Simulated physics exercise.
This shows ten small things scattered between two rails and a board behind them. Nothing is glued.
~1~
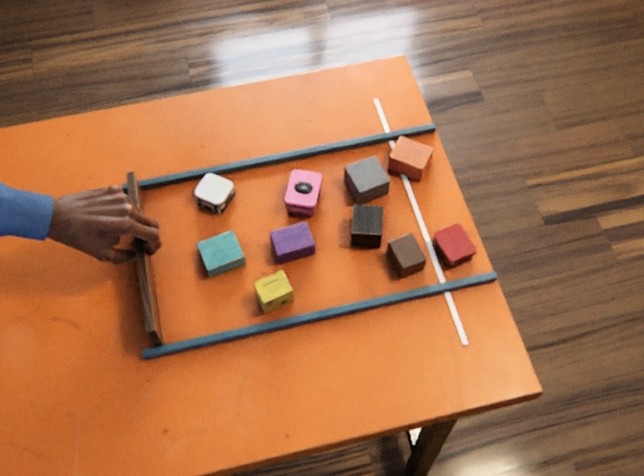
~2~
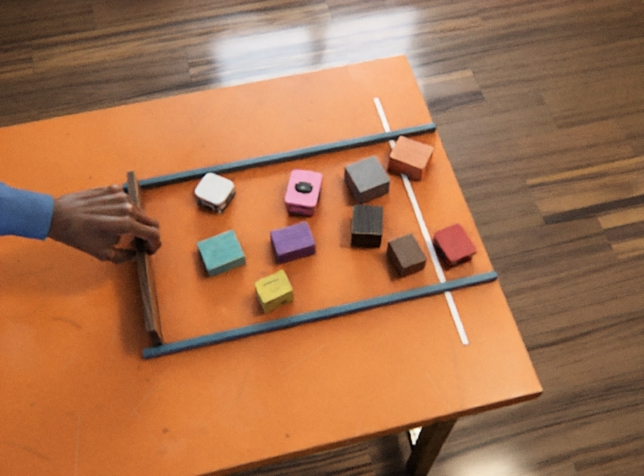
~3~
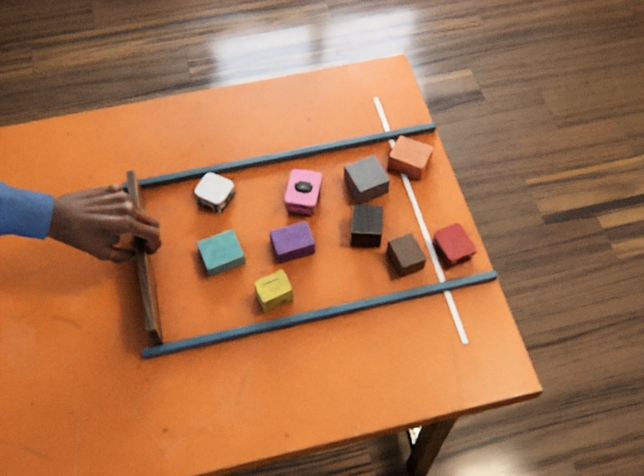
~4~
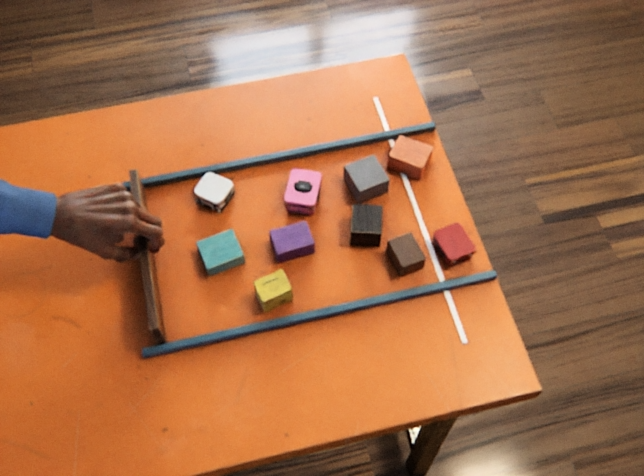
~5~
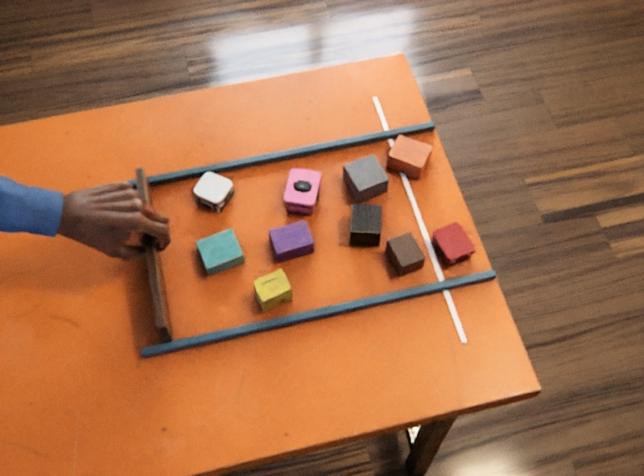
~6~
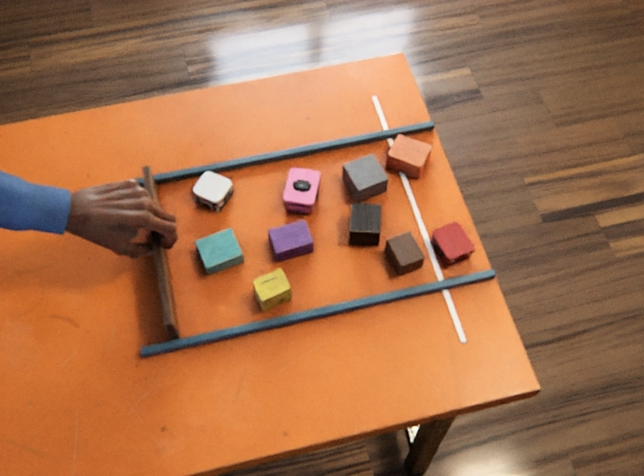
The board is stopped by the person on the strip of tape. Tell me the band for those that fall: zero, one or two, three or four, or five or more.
Five or more spill over.
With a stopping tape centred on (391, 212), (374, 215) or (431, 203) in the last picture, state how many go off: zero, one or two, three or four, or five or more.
Lab note - count per position: Just one or two; not one; more than four.
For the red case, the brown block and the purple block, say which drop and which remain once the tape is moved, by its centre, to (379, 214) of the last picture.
The red case? It is safe. The brown block? It is safe. The purple block? It is safe.
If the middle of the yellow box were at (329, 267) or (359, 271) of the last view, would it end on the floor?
Order of tries: On, on.
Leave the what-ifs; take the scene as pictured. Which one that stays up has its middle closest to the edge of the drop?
The foremost one is the brown block.
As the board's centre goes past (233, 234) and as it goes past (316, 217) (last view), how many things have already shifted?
That makes 3 at the first spot and 7 at the second.
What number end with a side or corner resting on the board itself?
Result: 4 in all.
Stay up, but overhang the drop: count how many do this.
Count: 1.
A little later, none off yet; red case at rest near (452, 244); orange block at rest near (409, 156); brown block at rest near (405, 254).
Next, none off yet; red case at rest near (452, 244); orange block shifted a little near (418, 153); brown block at rest near (405, 254).
When it is over, the number that fall off is five or more; down, purple block, black block, grey block, orange block and red case.
